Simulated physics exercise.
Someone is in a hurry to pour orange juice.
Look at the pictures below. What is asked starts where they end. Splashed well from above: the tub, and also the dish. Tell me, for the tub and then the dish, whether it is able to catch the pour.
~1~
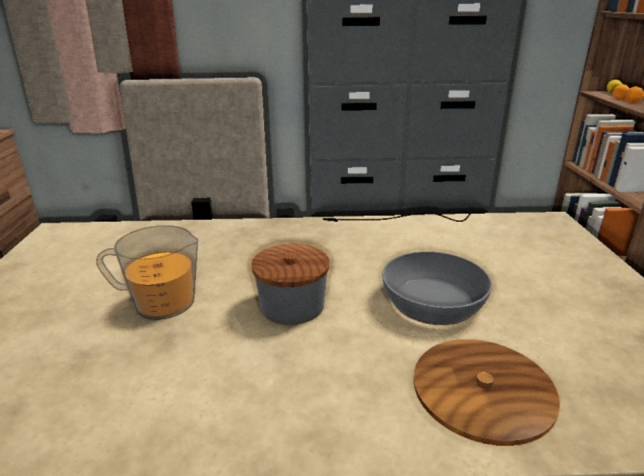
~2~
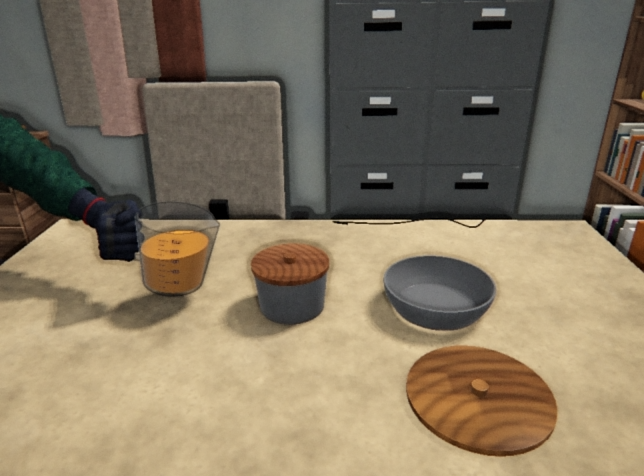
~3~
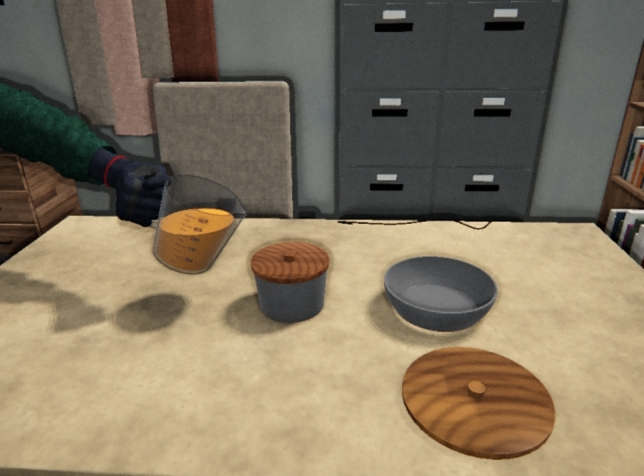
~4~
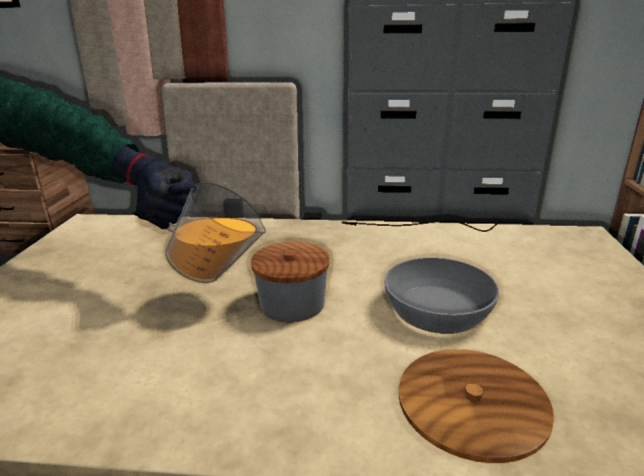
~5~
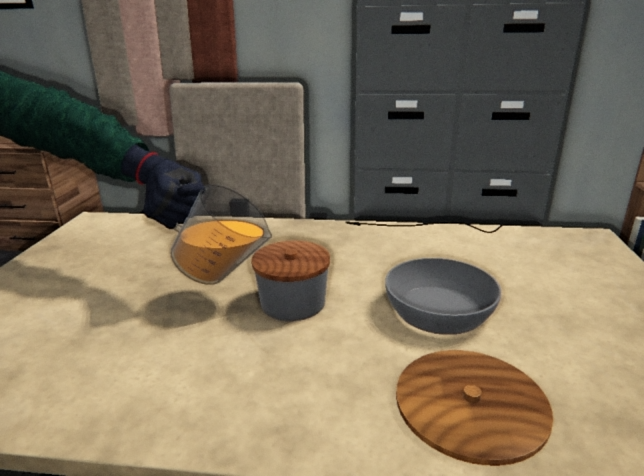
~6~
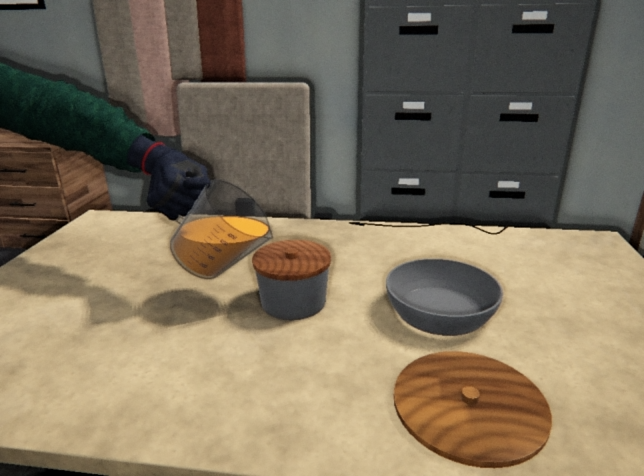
The tub lets it run off, the dish catches it.
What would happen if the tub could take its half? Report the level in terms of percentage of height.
It reaches something close to 35 per cent.
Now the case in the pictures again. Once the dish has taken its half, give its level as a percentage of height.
Around 35 in a hundred.
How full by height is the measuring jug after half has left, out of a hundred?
Close to 30 percent.
A moment on, it hits the lid of the tub and runs off.
Further on, the orange juice goes into the dish.
When it is over, the tub is empty, in a puddle; the dish has its share inside.
